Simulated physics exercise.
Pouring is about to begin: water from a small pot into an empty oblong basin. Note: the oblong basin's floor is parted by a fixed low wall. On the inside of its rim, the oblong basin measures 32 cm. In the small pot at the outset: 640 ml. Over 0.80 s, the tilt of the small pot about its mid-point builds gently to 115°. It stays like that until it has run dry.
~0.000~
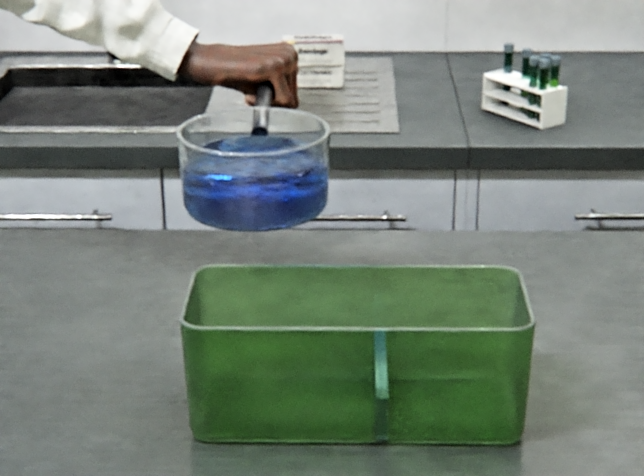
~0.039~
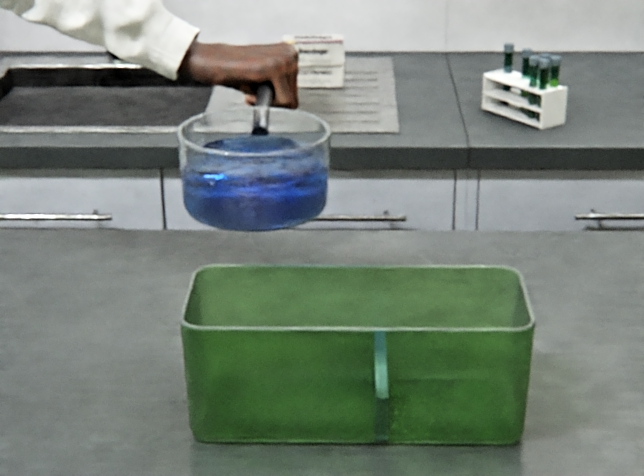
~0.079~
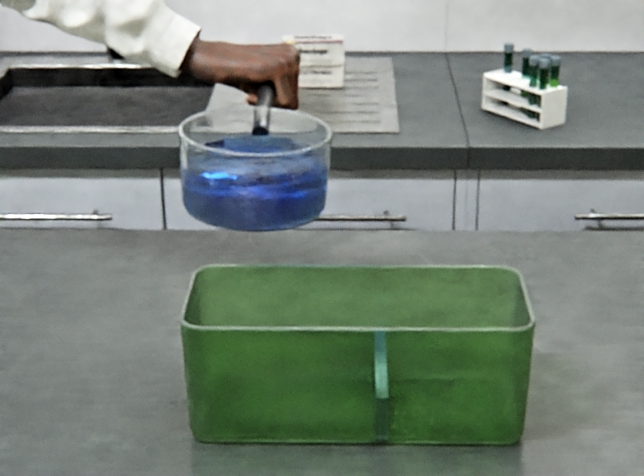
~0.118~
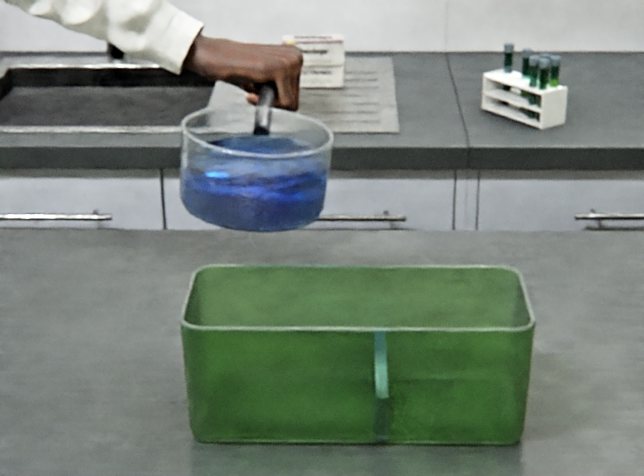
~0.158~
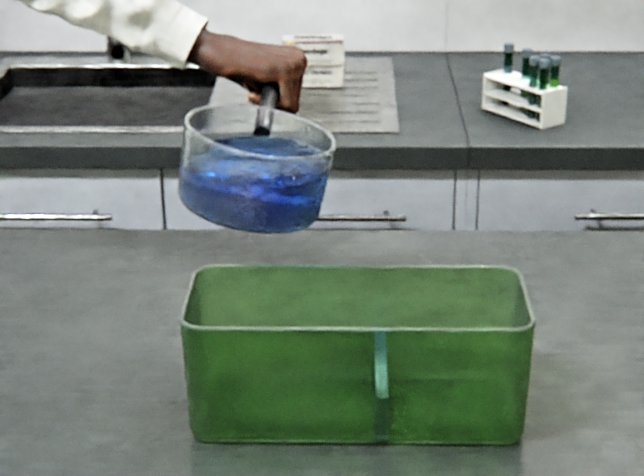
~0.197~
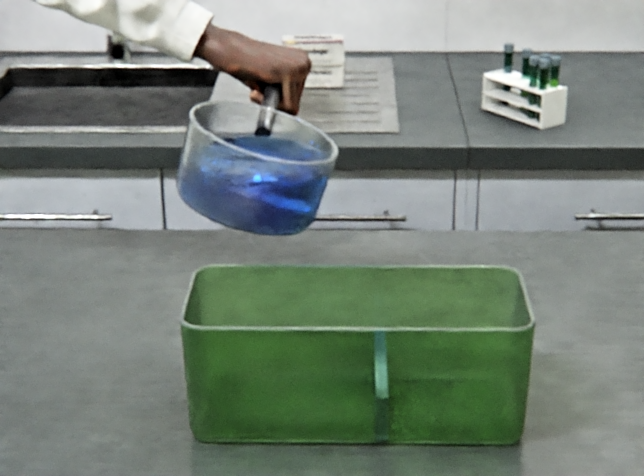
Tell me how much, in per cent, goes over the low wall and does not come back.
I would say about 44 per cent.
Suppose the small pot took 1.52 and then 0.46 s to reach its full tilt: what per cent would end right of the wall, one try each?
60 per cent first, 25 per cent second.
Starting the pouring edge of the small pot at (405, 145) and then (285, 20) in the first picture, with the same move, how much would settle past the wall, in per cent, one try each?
90 and 30 %.
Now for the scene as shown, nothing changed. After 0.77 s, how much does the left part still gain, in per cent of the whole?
Close to 14% of the whole.
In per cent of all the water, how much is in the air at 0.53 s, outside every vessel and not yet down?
Around 40 in a hundred.
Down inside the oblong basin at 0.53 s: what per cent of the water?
12 %, roughly.
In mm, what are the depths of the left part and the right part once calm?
Roughly 16 mm on the left side and 16 mm on the right side.
Then, 0.53 s in, the tilt is 85° and 48 per cent is still to pour, 3 is left of the wall and 8 right of it.
Then, 0.77 s in, the tilt is 115° and 6 per cent is still to pour, 41 is left of the wall and 45 right of it.
Then, 1.02 s in, the tilt is 115° and 0 per cent is still to pour, 55 is left of the wall and 44 right of it.
Then, 1.30 s in, the tilt is 115° and 0 per cent is still to pour, 55 is left of the wall and 44 right of it.
Finally, 55 per cent lies left of the wall, 44 right of it and 1 outside.
